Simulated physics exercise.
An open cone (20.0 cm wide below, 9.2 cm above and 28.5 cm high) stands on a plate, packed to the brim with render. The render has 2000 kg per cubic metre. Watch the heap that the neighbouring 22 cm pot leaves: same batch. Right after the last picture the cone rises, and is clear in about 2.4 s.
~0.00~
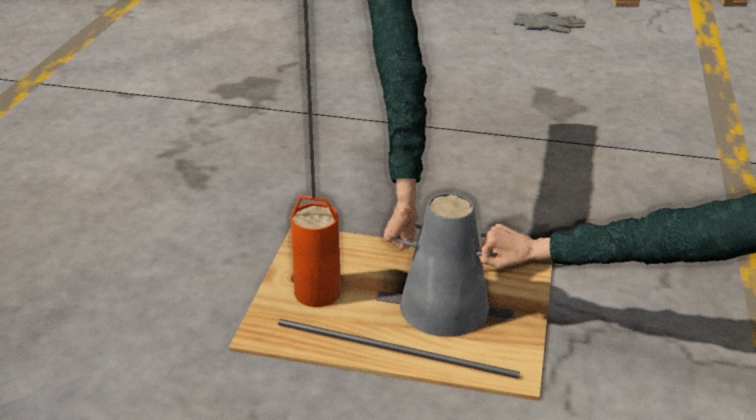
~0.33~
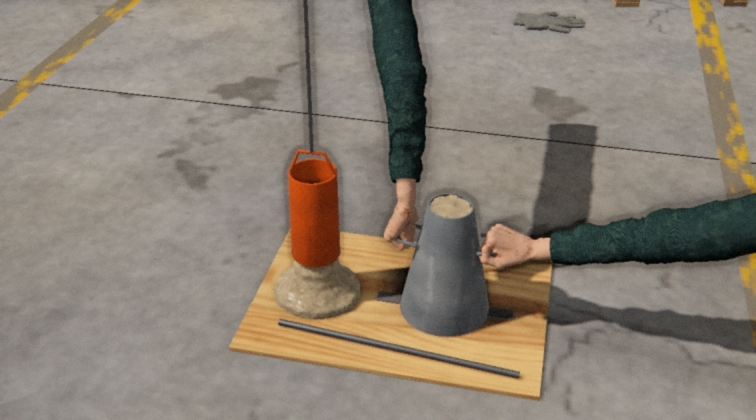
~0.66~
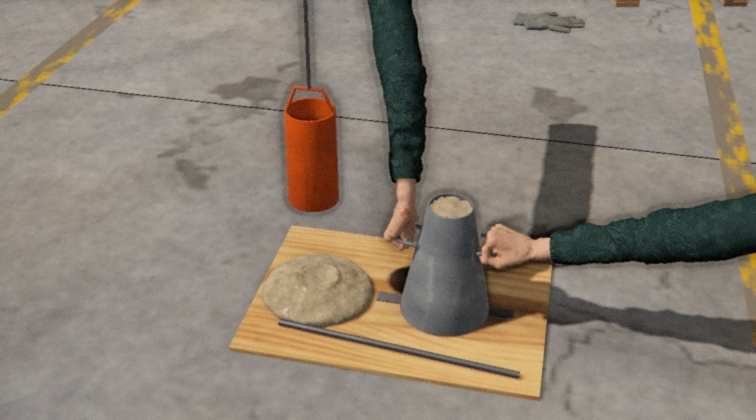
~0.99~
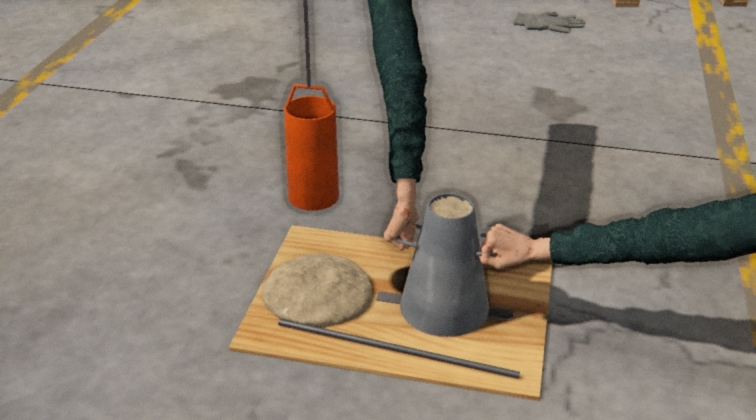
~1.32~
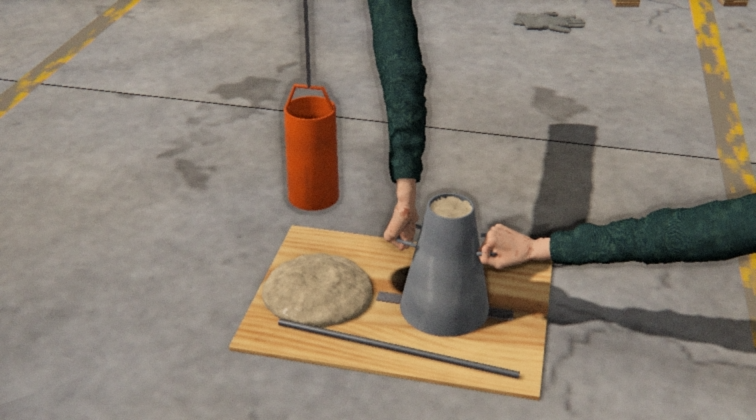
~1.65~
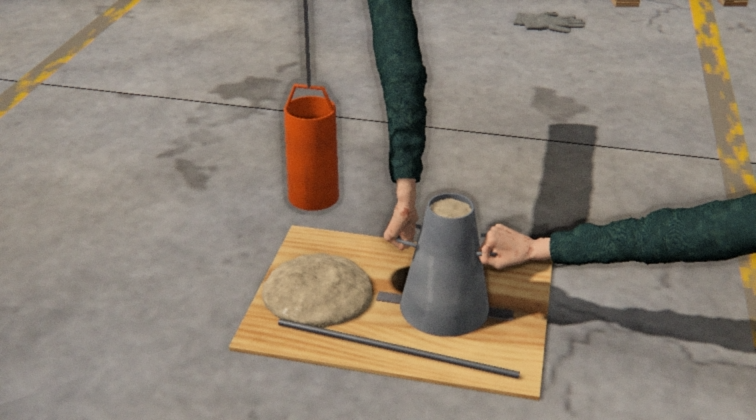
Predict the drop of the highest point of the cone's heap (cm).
Expect roughly 22 cm.
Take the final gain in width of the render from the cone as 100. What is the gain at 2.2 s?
Some 60 per cent.
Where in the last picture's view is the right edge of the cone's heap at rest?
Around (530, 312).
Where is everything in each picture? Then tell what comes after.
Middle of the pot's mouth at (315, 217), still down; middle of the cone's top at (451, 207), not yet moved, in the first picture.
Middle of the pot's mouth at (313, 172), raised 12 cm; the pot's heap 10 cm high and 21 cm wide, top at (316, 259); middle of the cone's top at (451, 207), not yet moved, in the second picture.
Middle of the pot's mouth at (310, 111), raised 27 cm; the pot's heap 5.2 cm high and 26 cm wide, top at (317, 277); middle of the cone's top at (451, 207), not yet moved, in the third picture.
Middle of the pot's mouth at (310, 109), raised 27 cm; the pot's heap 5.2 cm high and 26 cm wide, top at (317, 277); middle of the cone's top at (451, 207), not yet moved, in the fourth picture.
Middle of the pot's mouth at (310, 109), raised 27 cm; the pot's heap 5.1 cm high and 26 cm wide, top at (317, 277); middle of the cone's top at (451, 207), not yet moved, in the fifth picture.
Middle of the pot's mouth at (310, 109), raised 27 cm; the pot's heap 5.1 cm high and 26 cm wide, top at (317, 277); middle of the cone's top at (451, 207), not yet moved, in the sixth picture.
After 2.2 s, the cone is up 5.8 cm; the render has come down 15 cm to 14 cm and is 32 cm wide.
After 2.8 s, the cone is up 17 cm; the render has come down 22 cm to 6.5 cm and is 40 cm wide.
After 3.4 s, the cone is up 28 cm; the render has come down 22 cm to 6.4 cm and is 40 cm wide.
After 4.2 s, the cone is clear; the render has come down 22 cm to 6.4 cm and is 40 cm wide.
After 4.7 s, at rest, the cone is clear; the render has come down 22 cm to 6.4 cm and is 40 cm wide.
